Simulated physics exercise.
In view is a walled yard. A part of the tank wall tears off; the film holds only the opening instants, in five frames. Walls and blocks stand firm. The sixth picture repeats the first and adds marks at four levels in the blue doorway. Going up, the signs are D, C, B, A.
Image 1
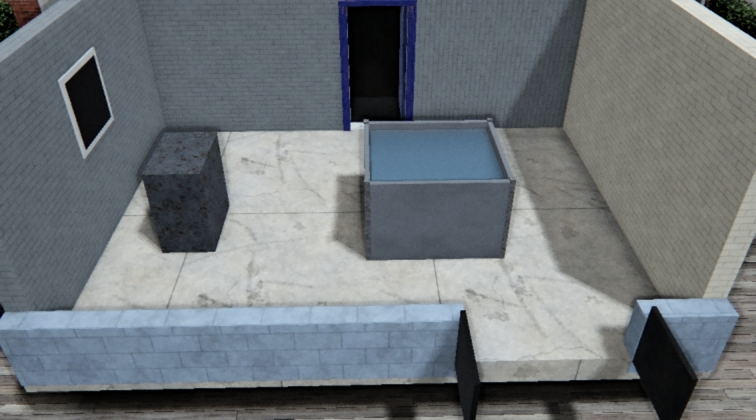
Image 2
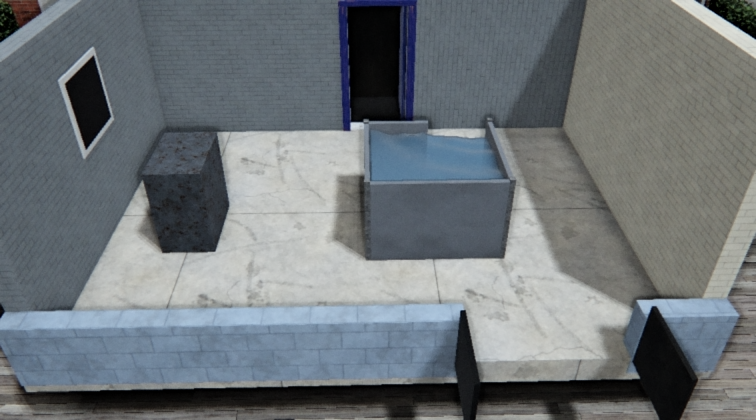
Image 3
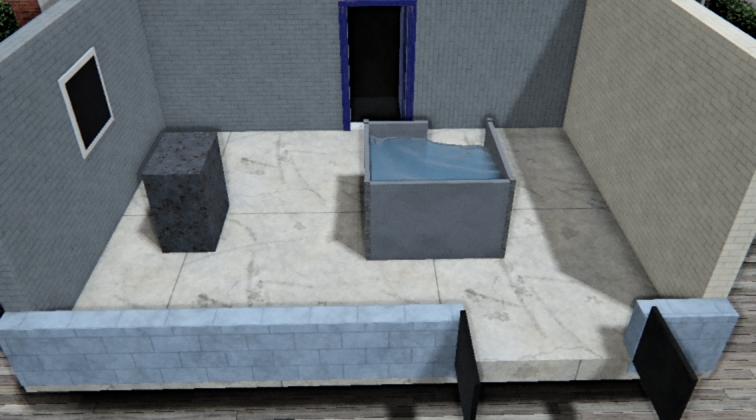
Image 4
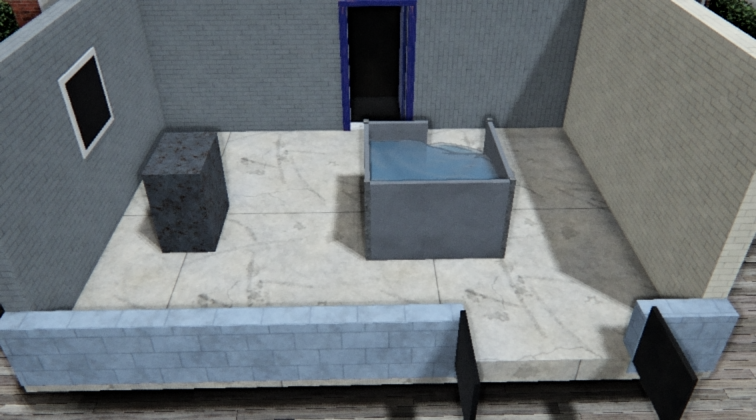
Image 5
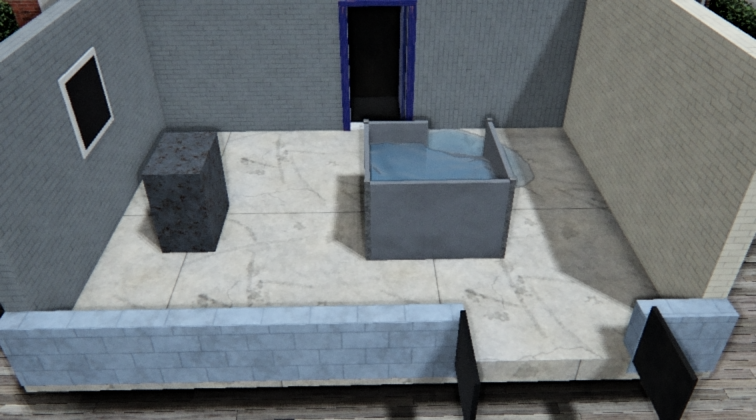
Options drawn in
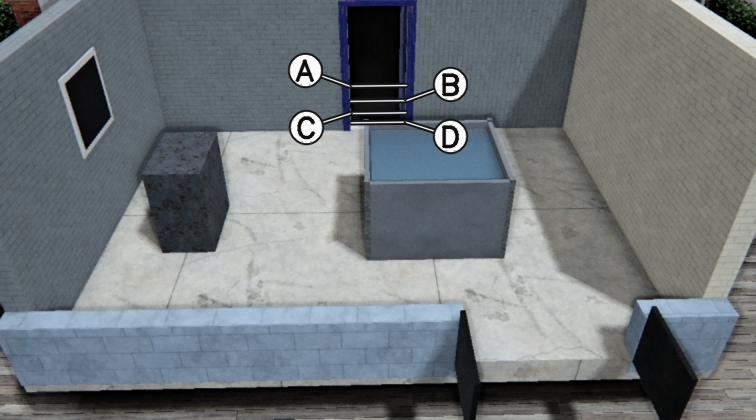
At the start, a metal tank full of still water stands in a walled yard, between a blue doorway and an open gate. Part of the tank's back side opens, the water slopes and sinks toward the gap, and then a thin sheet of it appears on the floor behind and to the right.
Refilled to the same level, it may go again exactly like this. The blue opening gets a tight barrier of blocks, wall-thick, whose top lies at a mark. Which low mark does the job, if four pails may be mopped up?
C will do.
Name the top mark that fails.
D.
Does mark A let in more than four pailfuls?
No.
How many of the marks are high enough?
Three of them.
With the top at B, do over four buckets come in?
No, that is safe.
On the marked copy, A at (378, 85); B at (378, 100); C at (378, 113); D at (378, 122); from the bottom up D, C, B, A.
With A, nothing gets over.
With B, nothing gets over.
With C, a bucket or two gets in.
With D, about 10 bucketfuls get in.
